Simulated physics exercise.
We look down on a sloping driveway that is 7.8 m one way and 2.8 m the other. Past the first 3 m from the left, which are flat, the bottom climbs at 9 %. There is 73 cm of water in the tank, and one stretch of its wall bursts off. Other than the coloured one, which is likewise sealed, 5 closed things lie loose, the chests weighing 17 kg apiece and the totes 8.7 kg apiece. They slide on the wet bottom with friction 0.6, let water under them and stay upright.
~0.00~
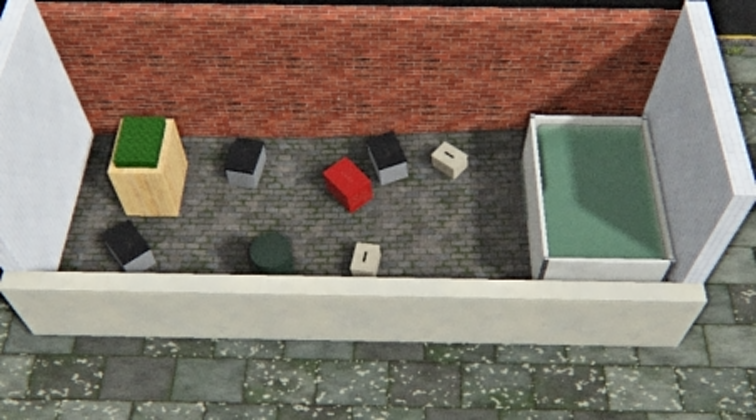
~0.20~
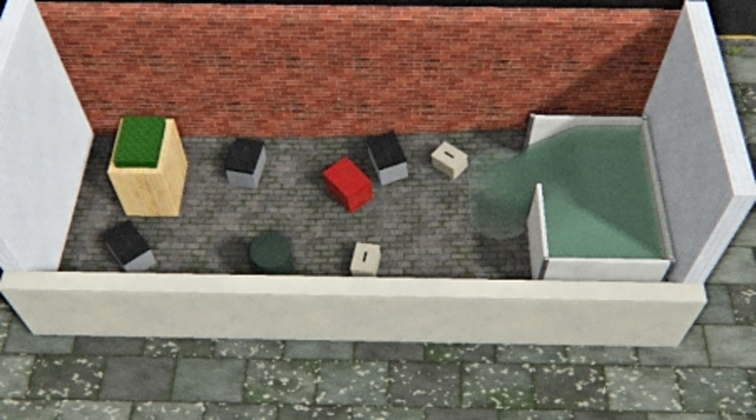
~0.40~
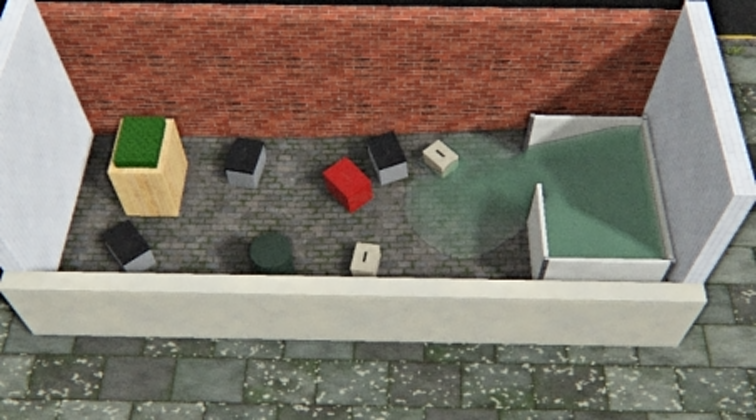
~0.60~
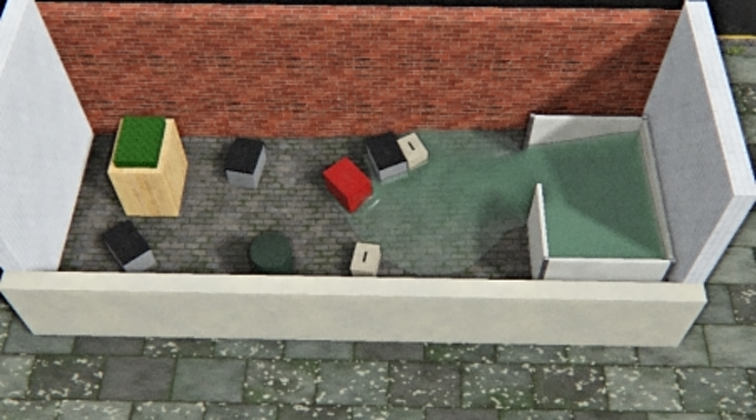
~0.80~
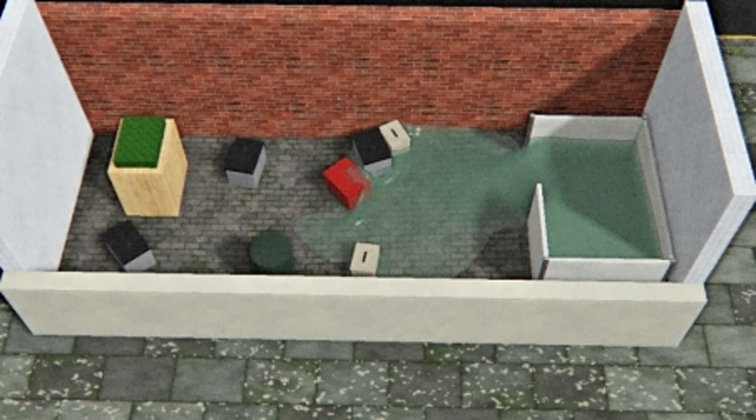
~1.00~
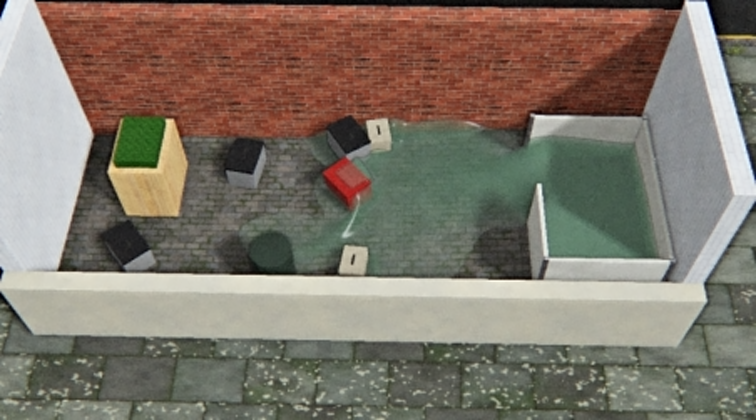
A walled tank of greenish water on the right burst open on its left side, and the water spread left across the paved floor, pushing a cream box and then a dark-topped box leftward.
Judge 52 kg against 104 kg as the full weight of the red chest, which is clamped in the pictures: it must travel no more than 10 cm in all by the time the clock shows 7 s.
It is going to exceed the limit with both.
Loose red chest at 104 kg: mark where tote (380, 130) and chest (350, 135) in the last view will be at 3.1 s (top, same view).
Around (101, 129) and (228, 218).
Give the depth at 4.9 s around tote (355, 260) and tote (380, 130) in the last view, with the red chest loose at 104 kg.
Around 10 cm and 22 cm.
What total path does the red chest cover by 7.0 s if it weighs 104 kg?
About 60 cm.
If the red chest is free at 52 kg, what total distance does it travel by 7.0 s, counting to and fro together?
Total path: Approx. 450 cm.
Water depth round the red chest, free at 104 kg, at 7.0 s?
Something like 21 centimetres.
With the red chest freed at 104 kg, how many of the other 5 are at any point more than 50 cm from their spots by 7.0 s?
Counting them up, I find 5.
After 1.4 s the red chest would be 95 cm from its start with 52 kg and 26 cm from its start with 104 kg; 15 cm of water round it then.
After 3.1 s the red chest would be 264 cm from its start with 52 kg and 65 cm from its start with 104 kg; 11 cm of water round it then.
After 4.9 s the red chest would be 346 cm from its start with 52 kg and 64 cm from its start with 104 kg; 14 cm of water round it then.
After 7.0 s the red chest would be 291 cm from its start with 52 kg and 64 cm from its start with 104 kg; 21 cm of water round it then.
